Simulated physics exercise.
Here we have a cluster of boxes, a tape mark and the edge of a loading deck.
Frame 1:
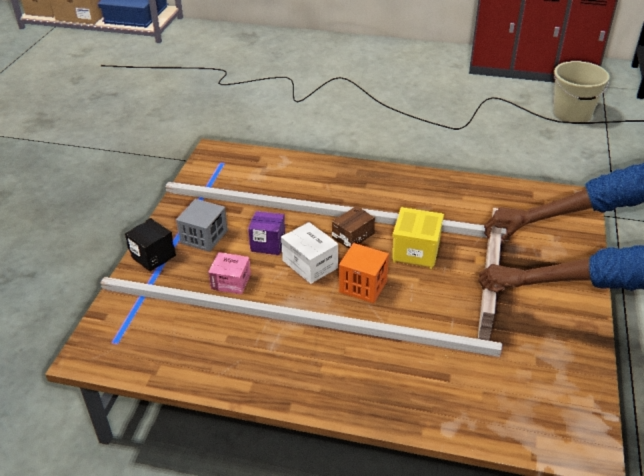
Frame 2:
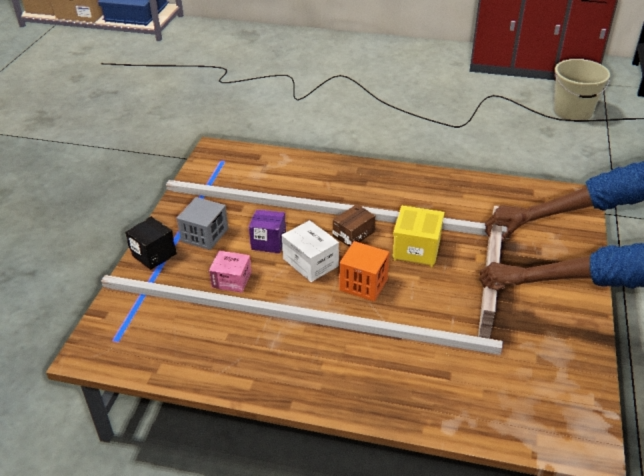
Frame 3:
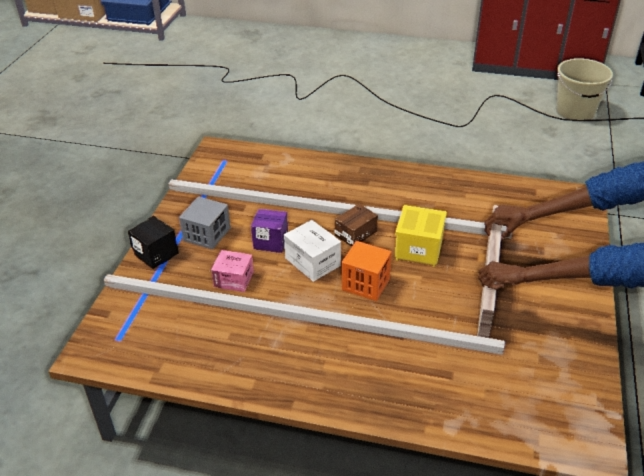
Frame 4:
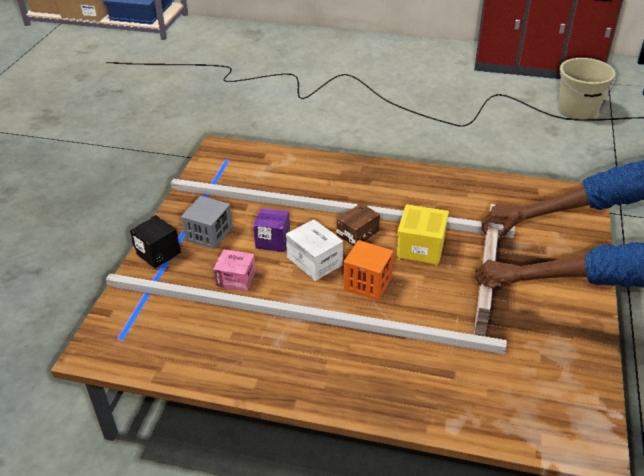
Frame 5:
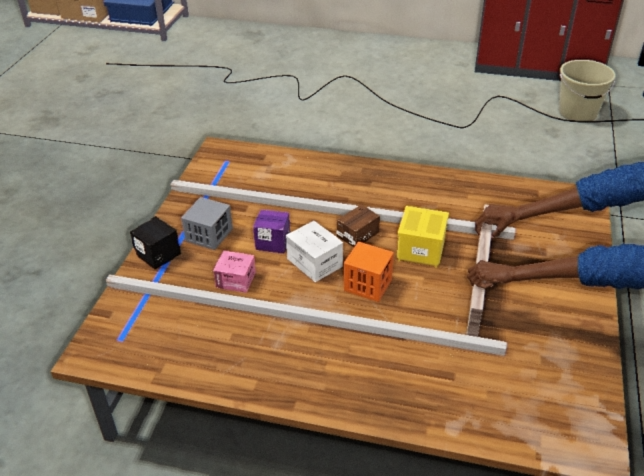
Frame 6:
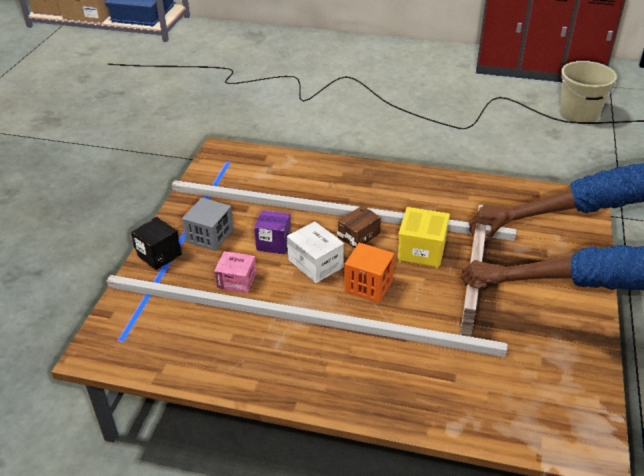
In this clip, two hands hold a plank at the right of a wooden table and slide it a short way left between two rails, while the colourful boxes between them and the blue tape stay in place.
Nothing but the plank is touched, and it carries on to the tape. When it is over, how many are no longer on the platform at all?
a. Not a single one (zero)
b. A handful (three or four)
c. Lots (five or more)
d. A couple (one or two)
The answer is c.
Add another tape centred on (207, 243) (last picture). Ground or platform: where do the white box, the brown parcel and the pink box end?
Short version: The white box sits tight, the brown parcel sits tight, the pink box sits tight.
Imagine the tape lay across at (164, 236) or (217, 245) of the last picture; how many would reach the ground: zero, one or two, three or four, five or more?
Taking the two places as listed: More than four, then either one or two.
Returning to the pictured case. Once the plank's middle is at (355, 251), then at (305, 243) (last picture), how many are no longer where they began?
Counts: 5 / 6.
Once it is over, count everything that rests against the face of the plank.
2 are in contact with it.
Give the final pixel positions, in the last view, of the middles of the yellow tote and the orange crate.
Middles: Around (176, 200) and around (151, 244).
Early on, none off yet; black parcel at rest near (157, 243); grey crate at rest near (209, 224); pink box at rest near (236, 272).
A while later, none off yet; black parcel moving near (154, 245); grey crate travelled about its own width near (178, 221); pink box travelled about its own width near (210, 268).
Finally, the number that fall off is five or more; lost, brown parcel, white box, purple parcel, pink box, grey crate and black parcel.
